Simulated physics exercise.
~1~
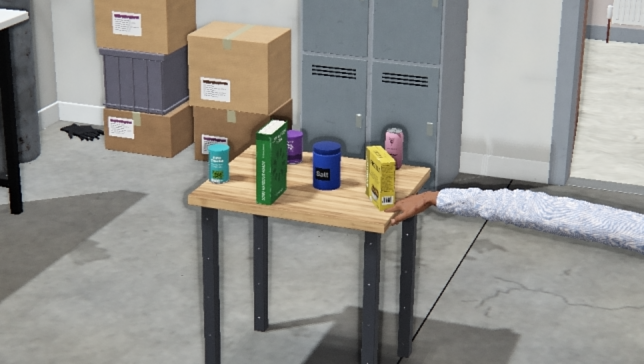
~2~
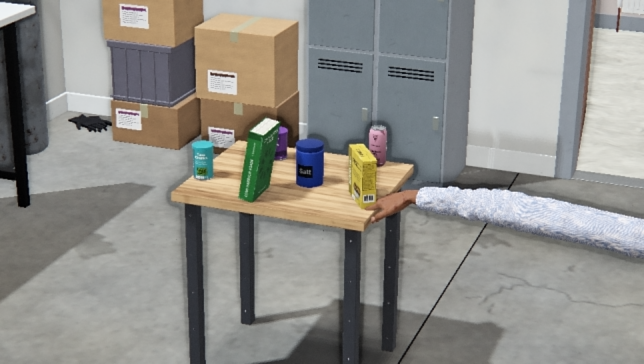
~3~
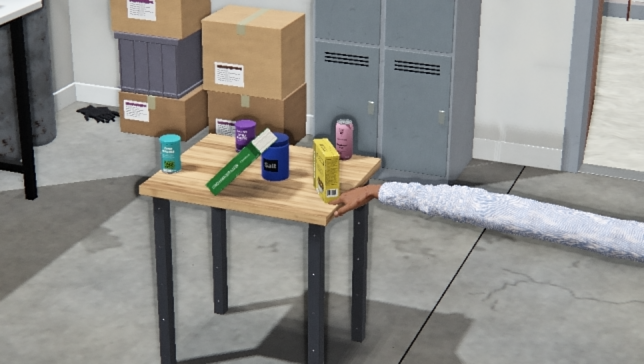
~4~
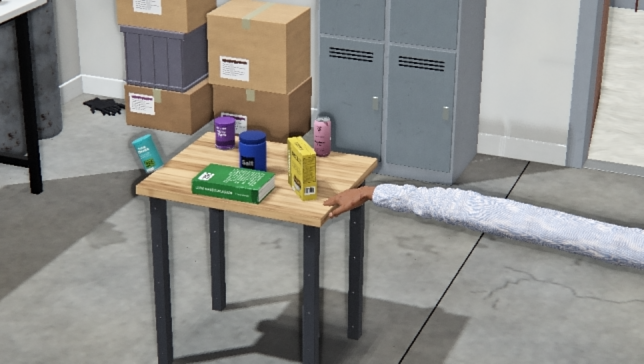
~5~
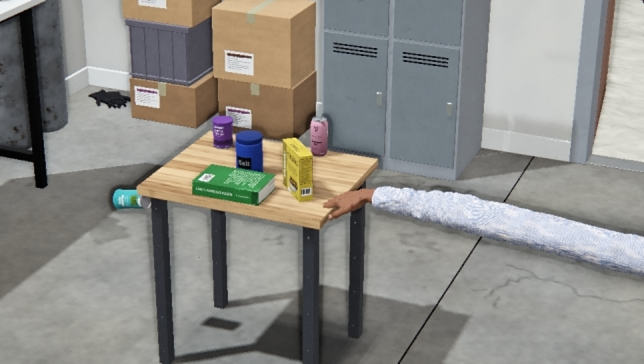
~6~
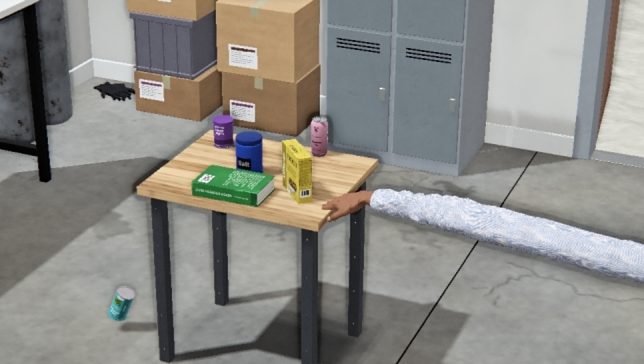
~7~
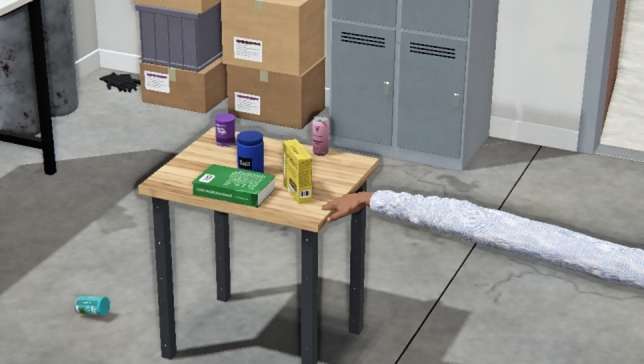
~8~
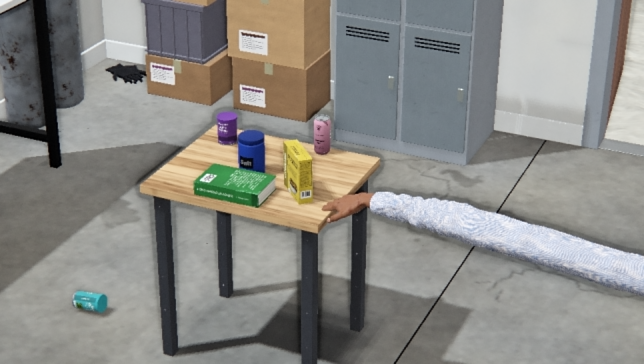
A wooden-topped side table with dark legs stands on a grey concrete floor, seen from slightly above, with cardboard boxes and grey lockers behind it. On it stand a turquoise tin at the left, a green book, a blue jar, a purple tin, a pink can and a yellow packet, while a hand in a fluffy white sleeve touches the right corner. The table slides left, and the green book tips over and lands flat. As the table stops, the turquoise tin tilts off the left edge, drops and ends lying on the floor. The other items remain upright.
